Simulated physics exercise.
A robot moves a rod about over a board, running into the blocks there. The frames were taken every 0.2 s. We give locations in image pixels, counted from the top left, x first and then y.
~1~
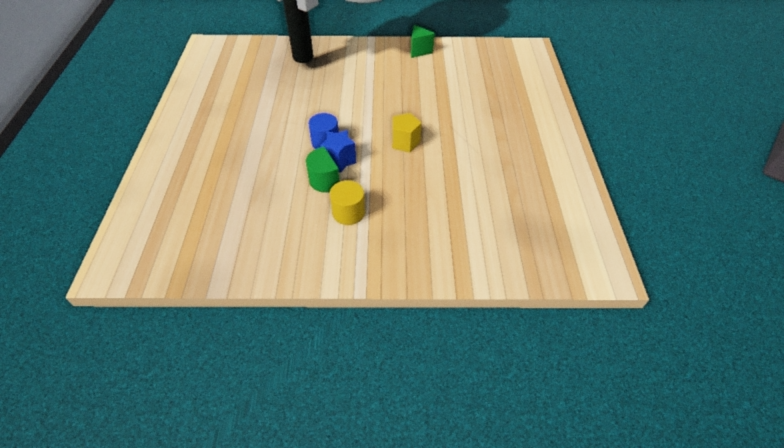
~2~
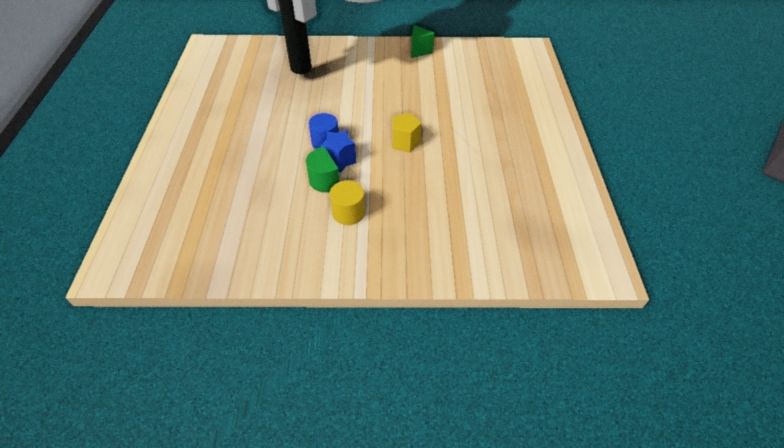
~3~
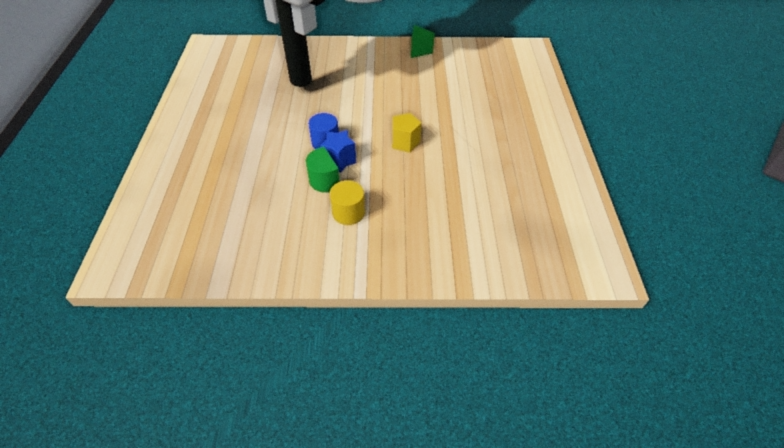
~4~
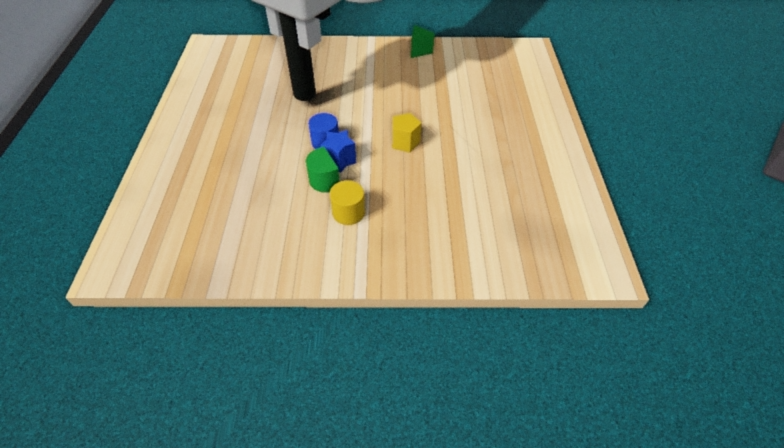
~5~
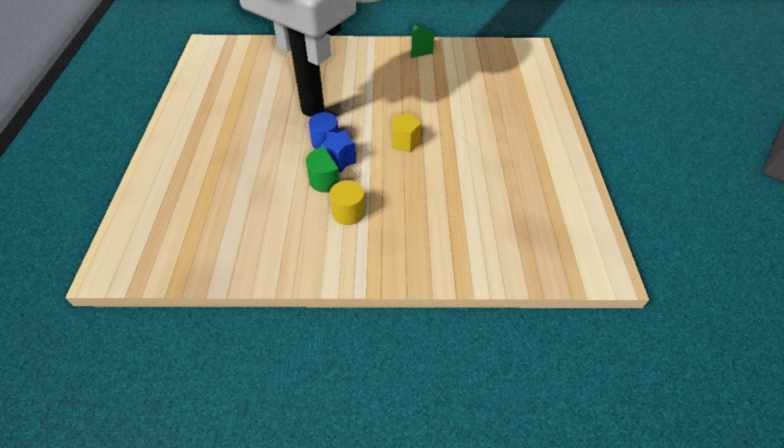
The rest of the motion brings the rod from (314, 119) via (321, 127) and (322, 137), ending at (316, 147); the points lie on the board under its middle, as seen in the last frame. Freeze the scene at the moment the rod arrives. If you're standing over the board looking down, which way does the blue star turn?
I'd predict that, seen from above, the blue star rotates counter-clockwise.
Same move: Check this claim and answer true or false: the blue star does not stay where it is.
True
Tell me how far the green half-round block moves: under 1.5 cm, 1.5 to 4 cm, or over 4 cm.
1.5-4 cm.
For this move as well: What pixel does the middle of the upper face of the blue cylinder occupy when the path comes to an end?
It comes to (324, 143).
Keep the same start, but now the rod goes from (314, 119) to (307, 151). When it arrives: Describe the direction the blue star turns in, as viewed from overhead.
It goes round the way clock hands do.
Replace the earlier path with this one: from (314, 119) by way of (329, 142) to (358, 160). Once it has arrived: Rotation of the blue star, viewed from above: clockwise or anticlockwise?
Looking from above, the answer is counterclockwise.
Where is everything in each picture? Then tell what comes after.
The first frame shows rod tip at (303, 58); block tops, green half-round block at (321, 160); blue cylinder at (323, 122); blue star at (338, 140).
The second frame shows rod at (301, 69); blocks unchanged.
The third frame shows rod at (301, 81); blocks unchanged.
The fourth frame shows rod at (305, 95); blocks unchanged.
The fifth frame shows rod at (313, 110); green half-round block at (321, 160); blue cylinder at (323, 122); blue star at (338, 140).
What follows on the original path. Halfway along, rod at (321, 123); green half-round block at (321, 167), turned 15° clockwise; blue cylinder at (325, 128); blue star at (342, 146).
At the end, rod at (315, 138); green half-round block at (322, 174), turned 50° clockwise; blue cylinder at (324, 143); blue star at (350, 153), turned 45° anticlockwise.
